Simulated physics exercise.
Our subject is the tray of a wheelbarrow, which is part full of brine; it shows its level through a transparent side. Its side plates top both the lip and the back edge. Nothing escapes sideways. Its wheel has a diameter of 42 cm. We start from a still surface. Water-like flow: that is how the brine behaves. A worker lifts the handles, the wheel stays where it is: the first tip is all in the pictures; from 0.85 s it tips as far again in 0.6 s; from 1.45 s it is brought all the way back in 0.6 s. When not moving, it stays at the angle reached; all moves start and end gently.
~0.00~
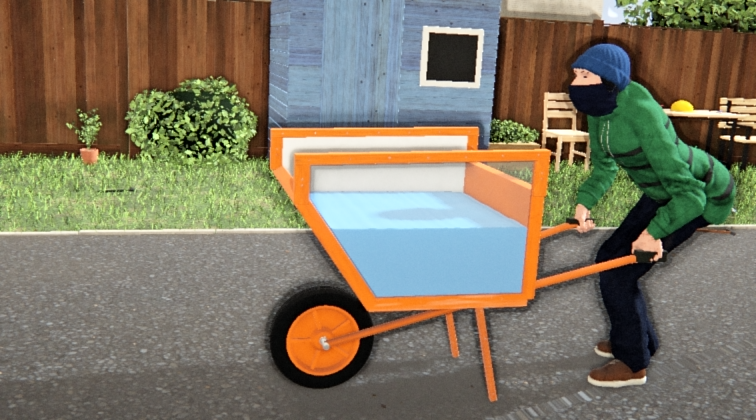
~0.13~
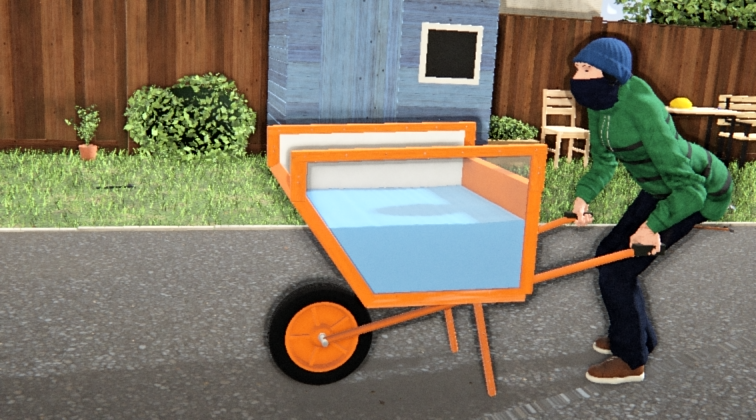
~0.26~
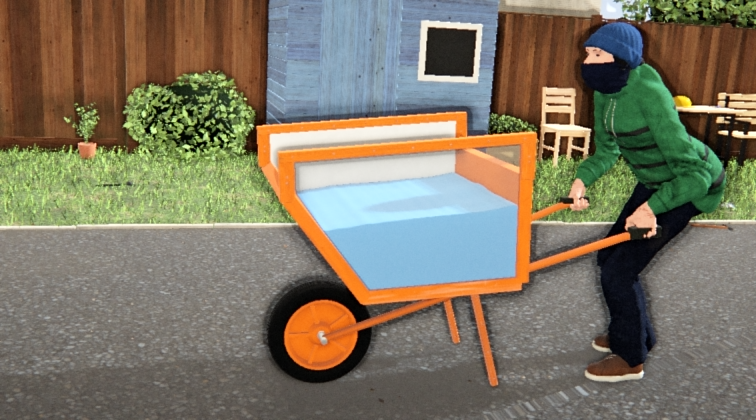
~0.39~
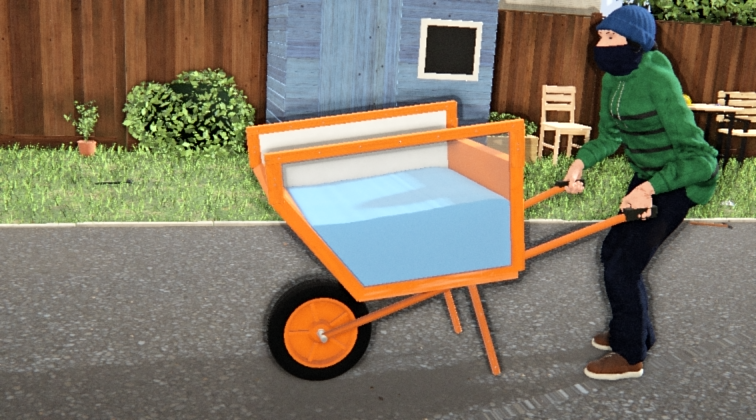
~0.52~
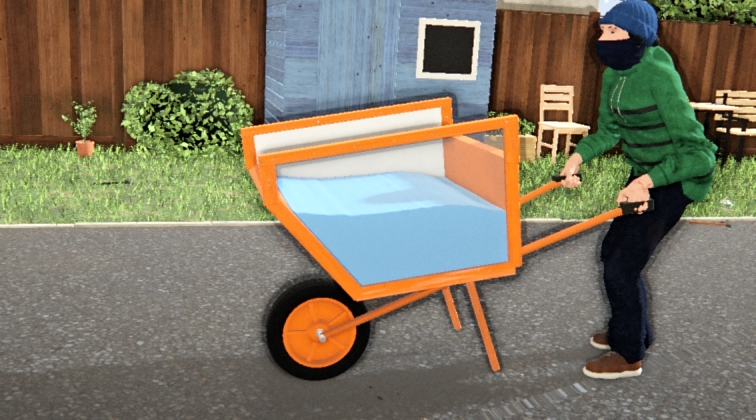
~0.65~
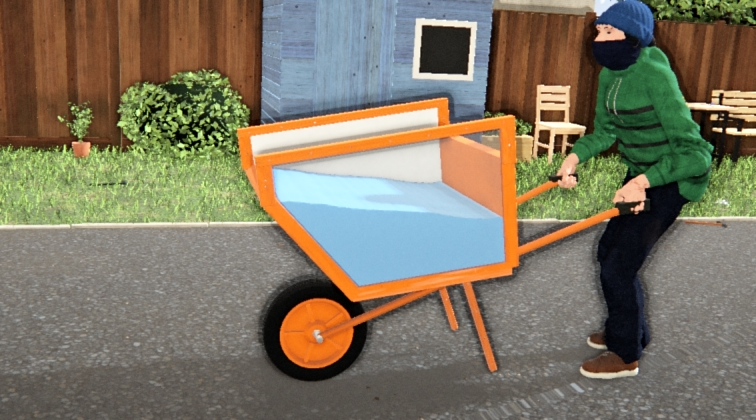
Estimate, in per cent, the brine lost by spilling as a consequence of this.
Around 21 in every hundred parts is lost.
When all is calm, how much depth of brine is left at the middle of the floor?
Roughly 22 centimetres.
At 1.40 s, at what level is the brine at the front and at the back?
About 24 cm at the front, 24 cm at the back.
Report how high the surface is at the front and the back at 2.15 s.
At the front 18 cm, at the back 28 cm.
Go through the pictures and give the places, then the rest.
In the first picture, the surface is at (390, 229) near the front wall; the surface is at (512, 229) near the back wall; the lip is at (308, 197); the front is on the left.
In the second picture, the surface is at (388, 226) near the front wall; the surface is at (510, 222) near the back wall.
In the third picture, the surface is at (379, 223) near the front wall; the surface is at (502, 209) near the back wall; the barrow is tilted 4° forwards.
In the fourth picture, the surface is at (371, 220) near the front wall; the surface is at (494, 201) near the back wall; the barrow is tilted 7° forwards.
In the fifth picture, the surface is at (366, 215) near the front wall; the surface is at (490, 211) near the back wall; the barrow is tilted 8° forwards.
In the sixth picture, the surface is at (363, 211) near the front wall; the surface is at (488, 219) near the back wall; the barrow is tilted 8° forwards; the lip is at (275, 198).
After 1.40 s the barrow is at 17° forwards, the surface stands 23 cm at the back and 24 cm at the front; 2 per cent is out, over the front.
After 2.15 s the surface stands 29 cm at the back and 19 cm at the front; 15 per cent is out, over the front.
After 2.85 s the surface stands 16 cm at the back and 22 cm at the front; 17 per cent is out, over the front.
After 4.93 s 21 per cent is out, over the front, 23 of 108 litres.
